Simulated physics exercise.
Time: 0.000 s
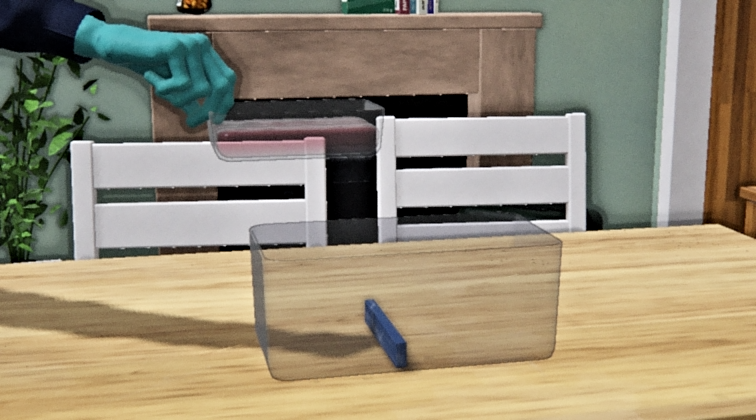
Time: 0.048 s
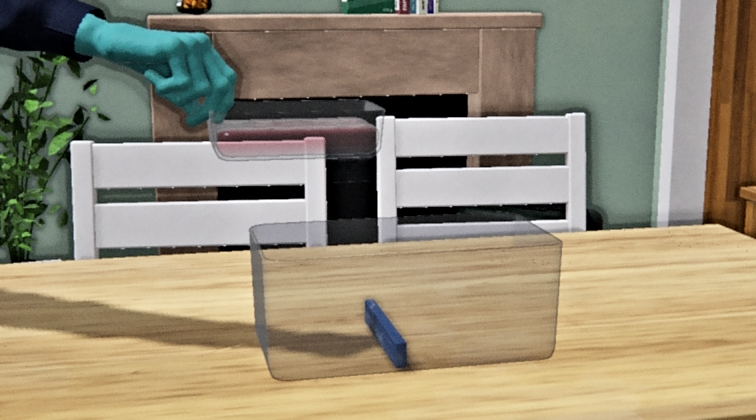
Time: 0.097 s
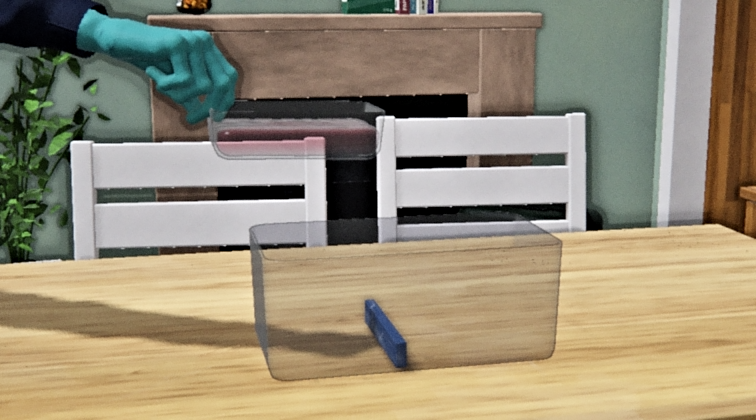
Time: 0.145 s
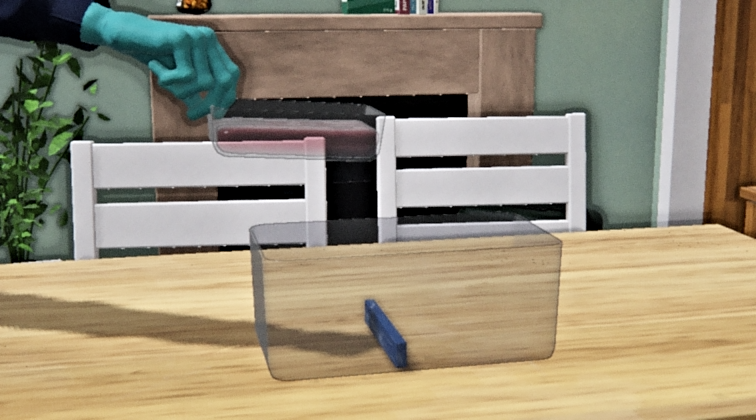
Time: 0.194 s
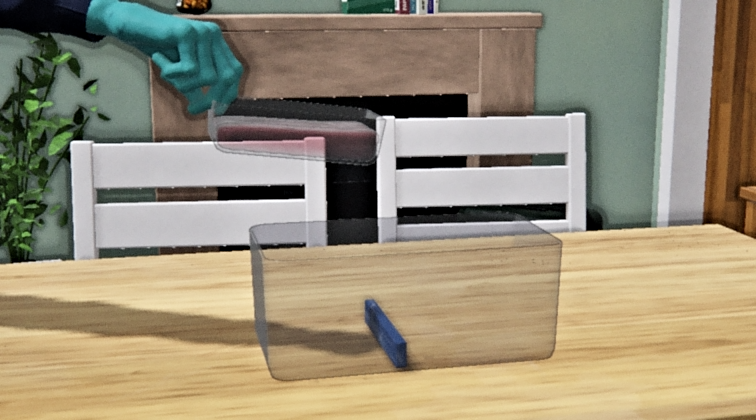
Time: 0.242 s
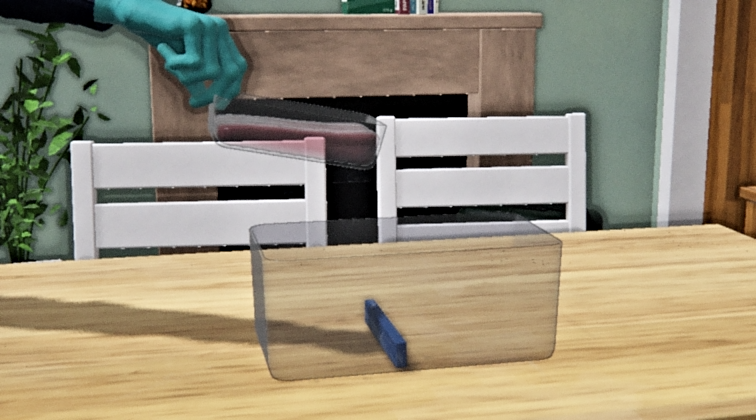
At first, a teal-gloved hand holds a clear food box of reddish liquid nearly level above a clear, empty oblong basin, which has a low blue wall on its floor. Then the hand slowly tilts the box slightly, its right side dipping, while the basin stays still.
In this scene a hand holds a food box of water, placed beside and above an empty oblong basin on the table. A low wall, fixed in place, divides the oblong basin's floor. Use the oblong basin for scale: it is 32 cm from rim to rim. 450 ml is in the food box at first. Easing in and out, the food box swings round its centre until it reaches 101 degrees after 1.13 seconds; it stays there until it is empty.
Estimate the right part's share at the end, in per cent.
Roughly 74 per cent is in the right part.
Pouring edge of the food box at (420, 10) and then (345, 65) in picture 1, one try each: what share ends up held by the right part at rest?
In turn about 80 and 65 per cent.
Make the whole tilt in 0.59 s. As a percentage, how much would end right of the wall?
75 per cent.
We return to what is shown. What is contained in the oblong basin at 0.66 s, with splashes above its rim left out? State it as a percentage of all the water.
Around 38 percent.
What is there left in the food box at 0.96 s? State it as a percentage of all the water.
Close to 4 percent of the total.
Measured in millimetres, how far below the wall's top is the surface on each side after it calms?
About 24 mm left, about 16 mm right.
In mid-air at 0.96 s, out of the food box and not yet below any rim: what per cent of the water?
About 4 per cent.
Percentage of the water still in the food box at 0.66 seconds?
I reckon about 22 in a hundred is still held.
After 0.66 s the tilt is 63° and 21 per cent is still to pour, 0 is left of the wall and 37 right of it.
After 0.96 s the tilt is 96° and 4 per cent is still to pour, 18 is left of the wall and 73 right of it.
After 1.28 s the tilt is 101° and 0 per cent is still to pour, 25 is left of the wall and 74 right of it.
After 1.63 s the tilt is 101° and 0 per cent is still to pour, 25 is left of the wall and 74 right of it.
In the end 25 per cent lies left of the wall, 74 right of it and 1 outside.
